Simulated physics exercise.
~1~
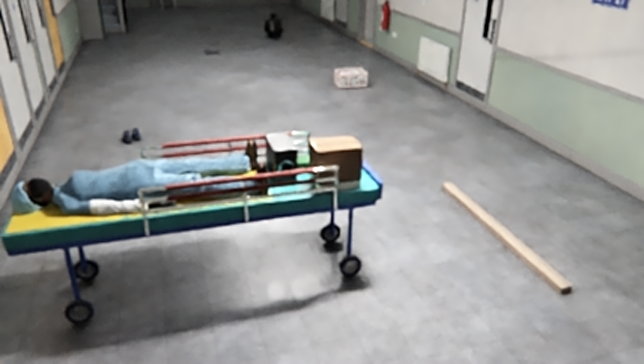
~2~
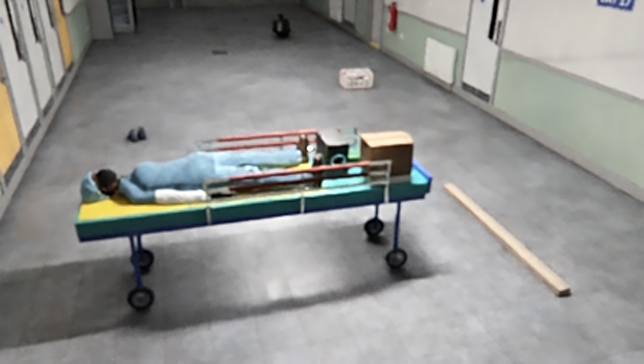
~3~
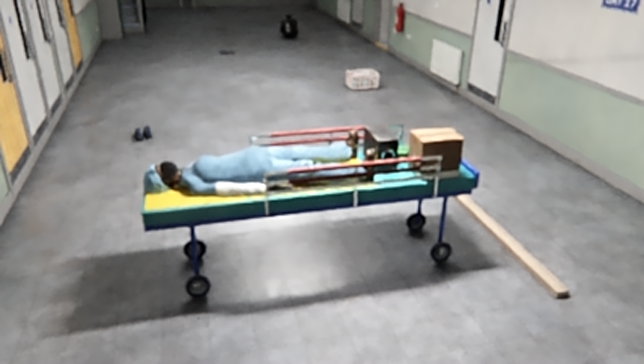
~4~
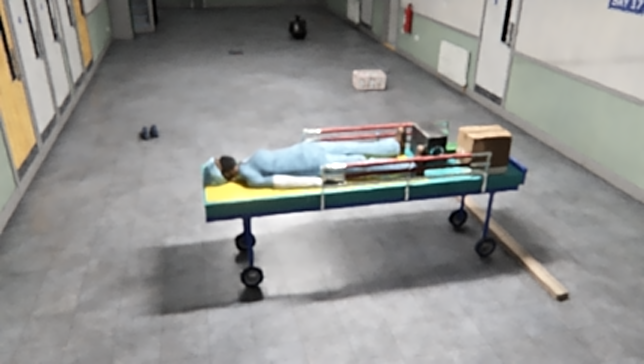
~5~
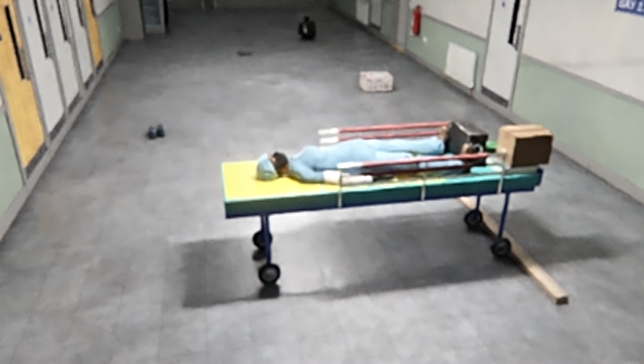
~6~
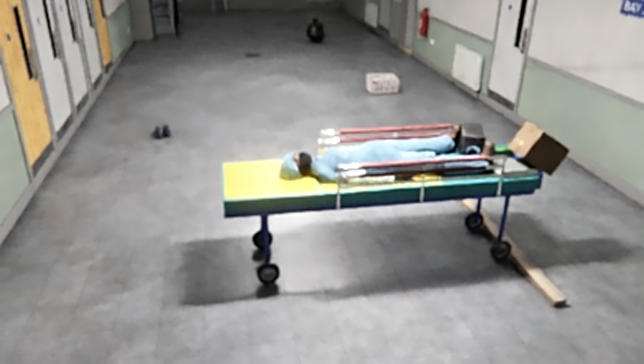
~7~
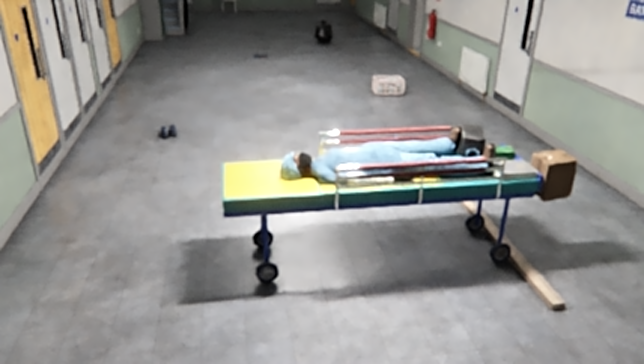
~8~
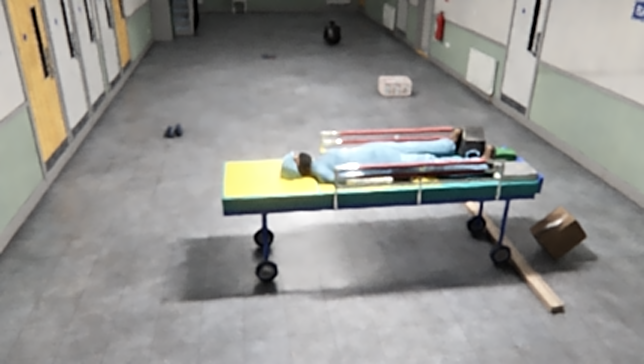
Limp person lying on a wheeled stretcher rolling right, stopping abruptly at a floor sill as a brown holdall tumbles off the end.
